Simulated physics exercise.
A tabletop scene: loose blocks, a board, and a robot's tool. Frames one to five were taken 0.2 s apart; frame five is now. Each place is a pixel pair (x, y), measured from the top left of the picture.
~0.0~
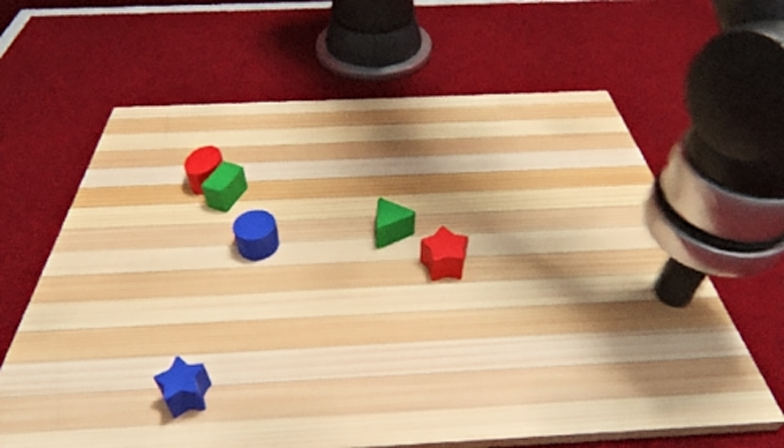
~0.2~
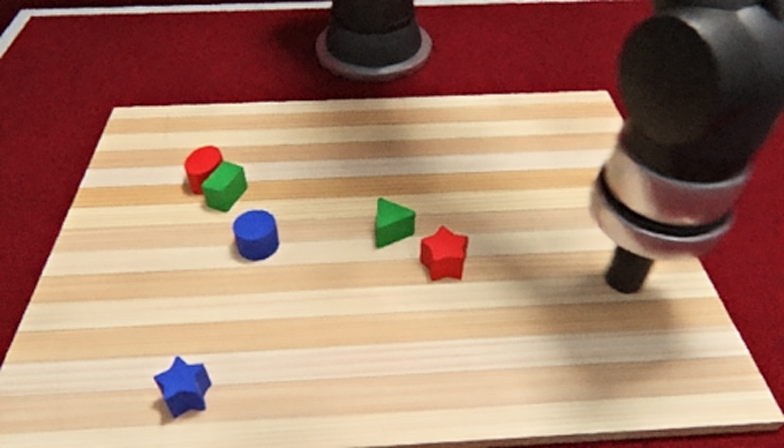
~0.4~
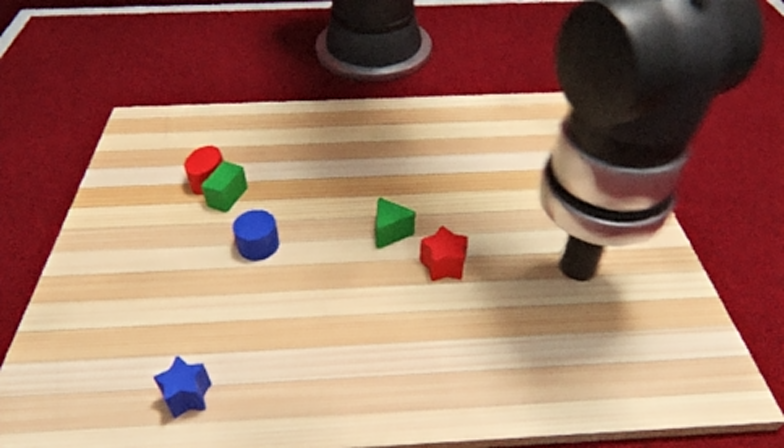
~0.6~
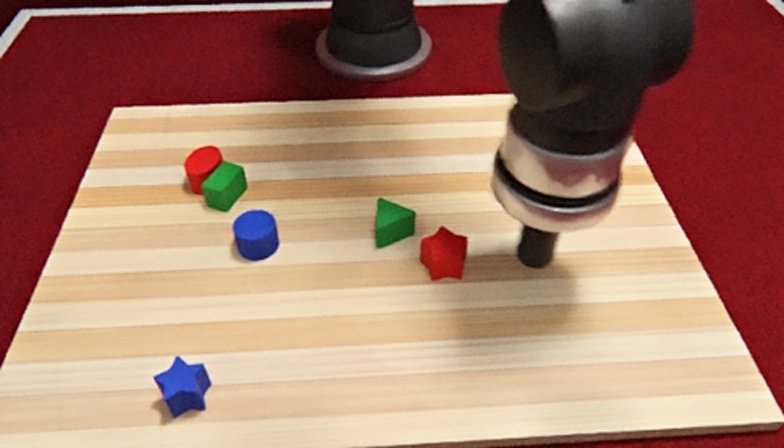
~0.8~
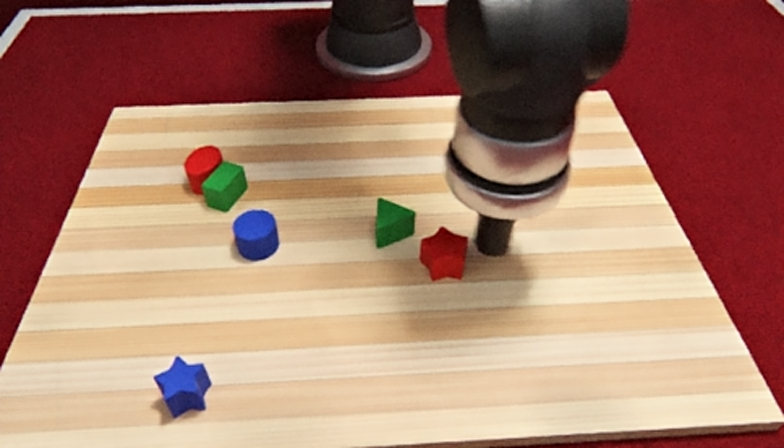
The clip opens on a striped wooden board holding red, green and blue blocks, with a dark robot arm at the right side. The arm's tool moves steadily left and slightly toward the far side across the board, ending just right of the red star, while the blocks stay still.
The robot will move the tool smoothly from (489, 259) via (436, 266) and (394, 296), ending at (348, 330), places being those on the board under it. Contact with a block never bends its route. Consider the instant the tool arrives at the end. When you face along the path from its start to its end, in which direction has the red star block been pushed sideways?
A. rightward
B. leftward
My pick is A.
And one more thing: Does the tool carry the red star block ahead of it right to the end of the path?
That would be a no.
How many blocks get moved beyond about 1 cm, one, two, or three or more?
It will shift just one block.
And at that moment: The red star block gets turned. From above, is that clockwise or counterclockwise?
It rotates clockwise.
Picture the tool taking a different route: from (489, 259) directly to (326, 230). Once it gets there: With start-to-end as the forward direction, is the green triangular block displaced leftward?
No.
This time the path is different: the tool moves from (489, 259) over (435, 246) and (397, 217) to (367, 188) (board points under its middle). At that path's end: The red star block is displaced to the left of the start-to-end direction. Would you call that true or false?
True.
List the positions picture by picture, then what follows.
In the first frame, tool tip at (672, 294); block tops, green triangular block at (391, 212); red star block at (446, 244).
In the second frame, tool at (624, 281); blocks unchanged.
In the third frame, tool at (577, 268); blocks unchanged.
In the fourth frame, tool at (534, 256); blocks unchanged.
In the fifth frame, tool at (492, 245); green triangular block at (391, 212); red star block at (446, 244).
On the path given first. One third of the way, tool at (437, 252); red star block at (402, 253), turned 30° anticlockwise.
Two thirds of the way, tool at (393, 283); red star block at (356, 272).
At the end, tool at (347, 316); green triangular block in place; red star block at (333, 279), turned 45° clockwise.
